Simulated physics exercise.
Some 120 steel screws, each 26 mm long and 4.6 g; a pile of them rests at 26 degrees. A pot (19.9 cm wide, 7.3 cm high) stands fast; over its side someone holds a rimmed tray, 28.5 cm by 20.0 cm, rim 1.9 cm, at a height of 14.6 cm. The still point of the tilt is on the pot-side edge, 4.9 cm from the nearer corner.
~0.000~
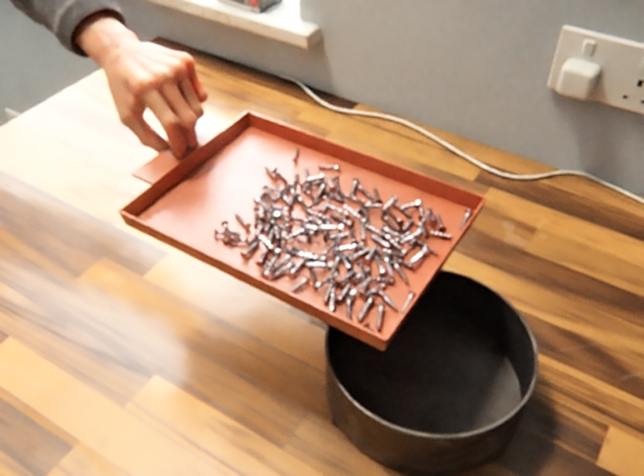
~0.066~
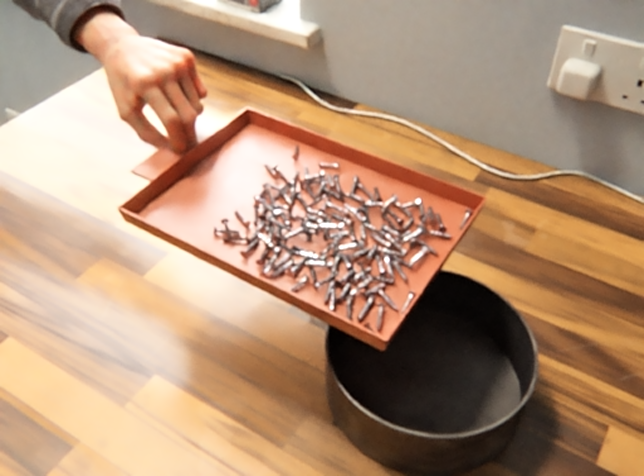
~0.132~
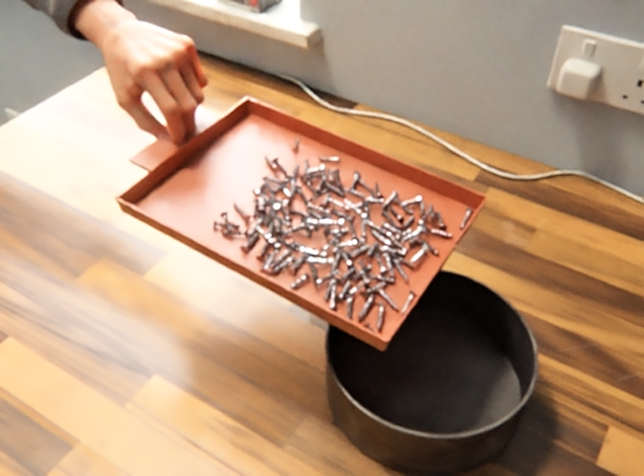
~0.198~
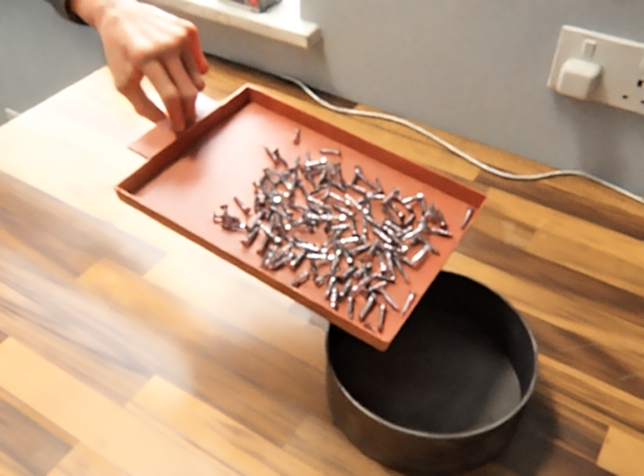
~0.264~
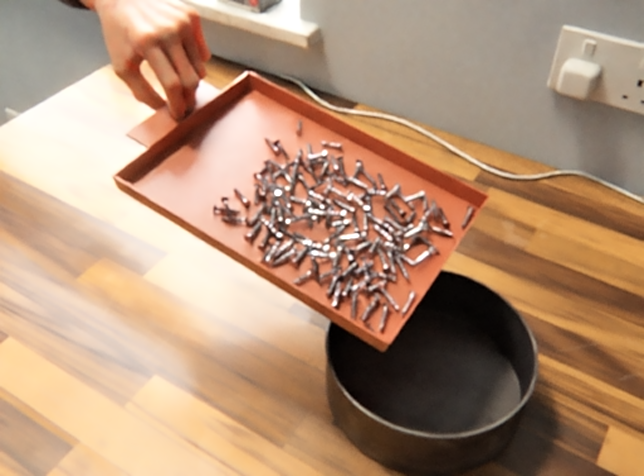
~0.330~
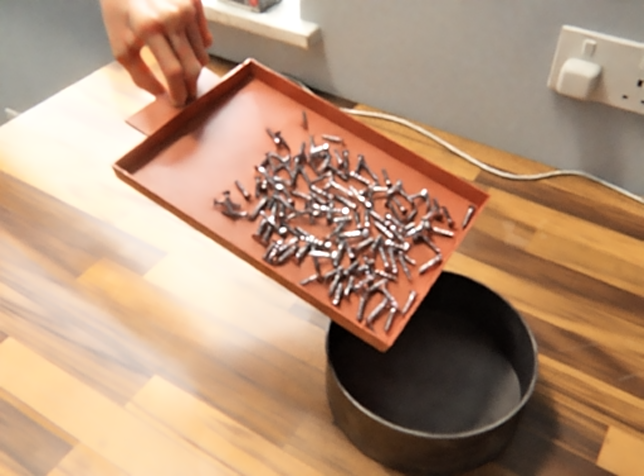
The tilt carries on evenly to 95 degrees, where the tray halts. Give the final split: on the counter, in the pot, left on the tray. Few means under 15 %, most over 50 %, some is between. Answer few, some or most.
Counter few, pot most, tray few.
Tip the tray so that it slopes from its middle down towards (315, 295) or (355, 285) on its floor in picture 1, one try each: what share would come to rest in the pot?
Some 55 and 85 per cent.
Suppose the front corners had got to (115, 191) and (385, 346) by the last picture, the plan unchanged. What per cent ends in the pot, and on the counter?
Pot 50, counter 50.
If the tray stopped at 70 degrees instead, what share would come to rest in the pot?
In that case some 35 per cent.
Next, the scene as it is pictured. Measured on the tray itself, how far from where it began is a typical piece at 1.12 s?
Some 6 cm.
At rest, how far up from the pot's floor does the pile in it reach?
Some 2.0 cm.
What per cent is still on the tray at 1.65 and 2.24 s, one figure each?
In turn: 80, 0.
After 1.12 s, tilt 51 degrees; the tray holds 100 %, the pot 0 %.
Then, at 1.65 s, tilt 77 degrees; the tray holds 80 %, the pot 15 %.
Then, at 2.24 s, tilt 95 degrees; the tray holds 0 %, the pot 90 %.
By 2.9 s all is still; counter 5 %, pot 95 %, tray 0 %.
